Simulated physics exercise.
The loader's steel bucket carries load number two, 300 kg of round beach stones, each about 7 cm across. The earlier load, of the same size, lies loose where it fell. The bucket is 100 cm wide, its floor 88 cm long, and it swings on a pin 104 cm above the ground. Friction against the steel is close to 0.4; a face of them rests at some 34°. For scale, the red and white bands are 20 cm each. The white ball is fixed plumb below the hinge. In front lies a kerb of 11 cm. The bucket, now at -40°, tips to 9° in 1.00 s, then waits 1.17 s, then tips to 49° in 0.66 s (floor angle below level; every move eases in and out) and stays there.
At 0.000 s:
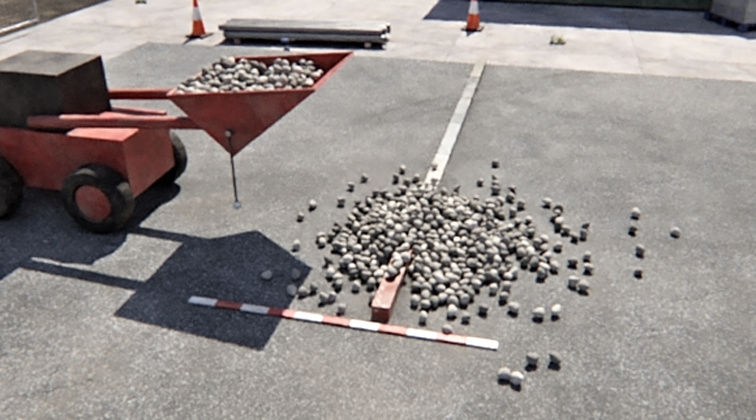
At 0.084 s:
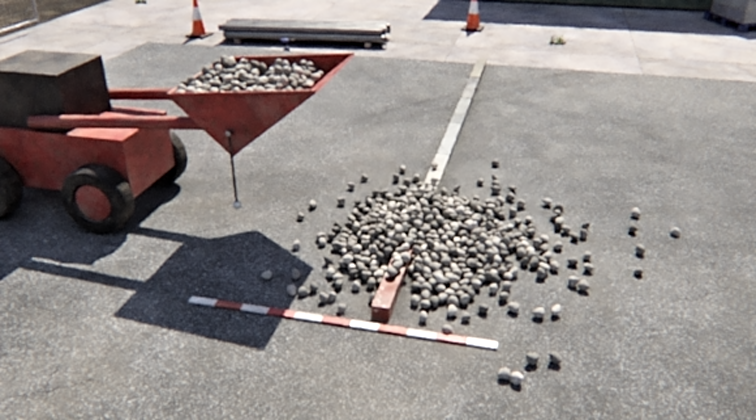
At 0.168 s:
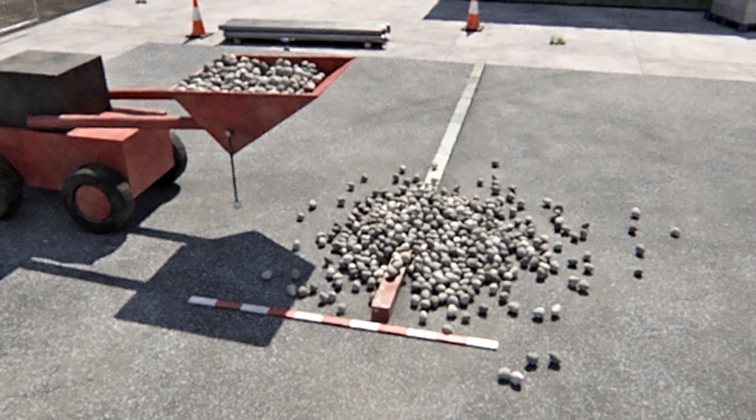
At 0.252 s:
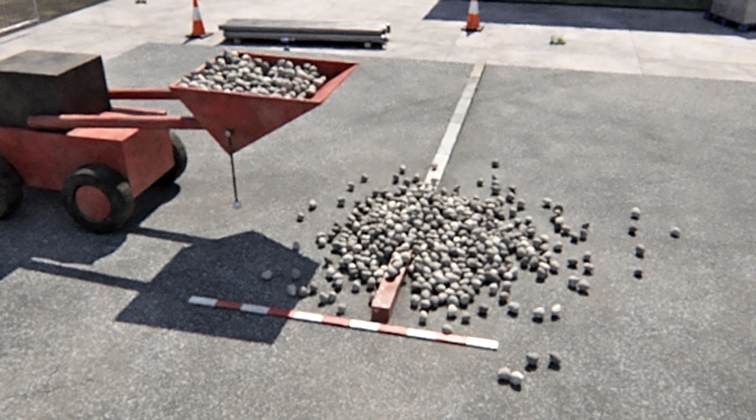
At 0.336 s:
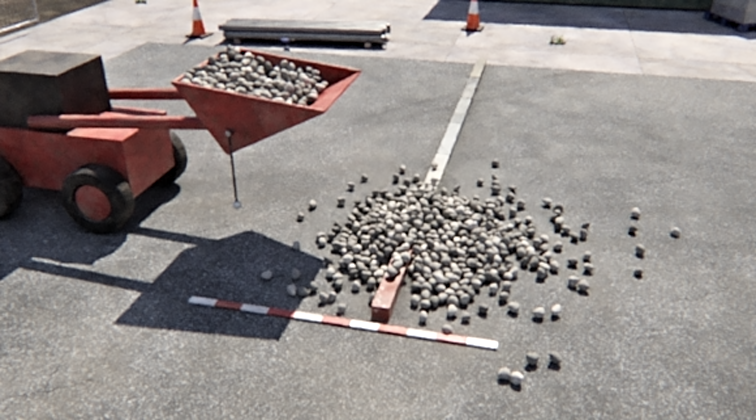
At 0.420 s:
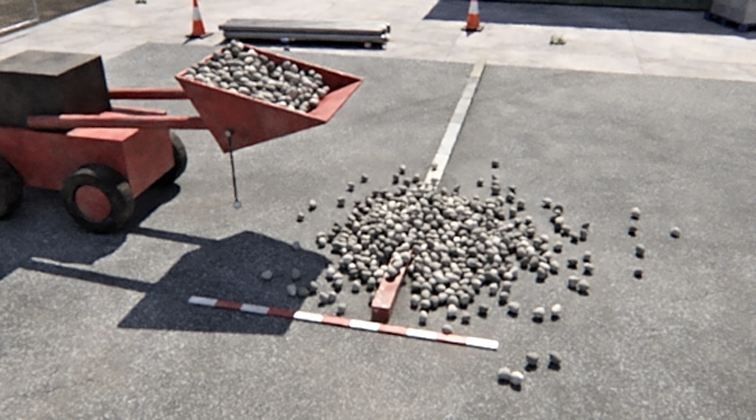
On a paved yard, a red loader held a bucket full of grey stones beside a loose heap spread around a kerb, and the bucket slowly tilted, its right edge dipping as the stones shifted slightly.
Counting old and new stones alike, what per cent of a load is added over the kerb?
Roughly 2 per cent of a load more.
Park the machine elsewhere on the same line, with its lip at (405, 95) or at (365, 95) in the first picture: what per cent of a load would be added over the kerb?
About 60 and 30 per cent.
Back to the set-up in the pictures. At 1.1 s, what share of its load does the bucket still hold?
Roughly 100 per cent is still inside.
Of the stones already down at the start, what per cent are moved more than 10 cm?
About 5 per cent.
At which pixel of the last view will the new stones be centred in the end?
Their middle is at about (347, 220).
After 0.8 s the floor is at 1°; in per cent of one load, 100 in the bucket, 43 on this side of the kerb, 58 over the kerb; the foremost stones are at (623, 242).
After 1.1 s the floor is at 9°; in per cent of one load, 100 in the bucket, 43 on this side of the kerb, 58 over the kerb; the foremost stones are at (623, 242).
After 3.3 s the floor is at 49°; in per cent of one load, 0 in the bucket, 141 on this side of the kerb, 59 over the kerb; the foremost stones are at (623, 242).
After 5.8 s the floor is at 49°; in per cent of one load, 0 in the bucket, 141 on this side of the kerb, 59 over the kerb; the foremost stones are at (623, 242). Net gain over the kerb, 2.
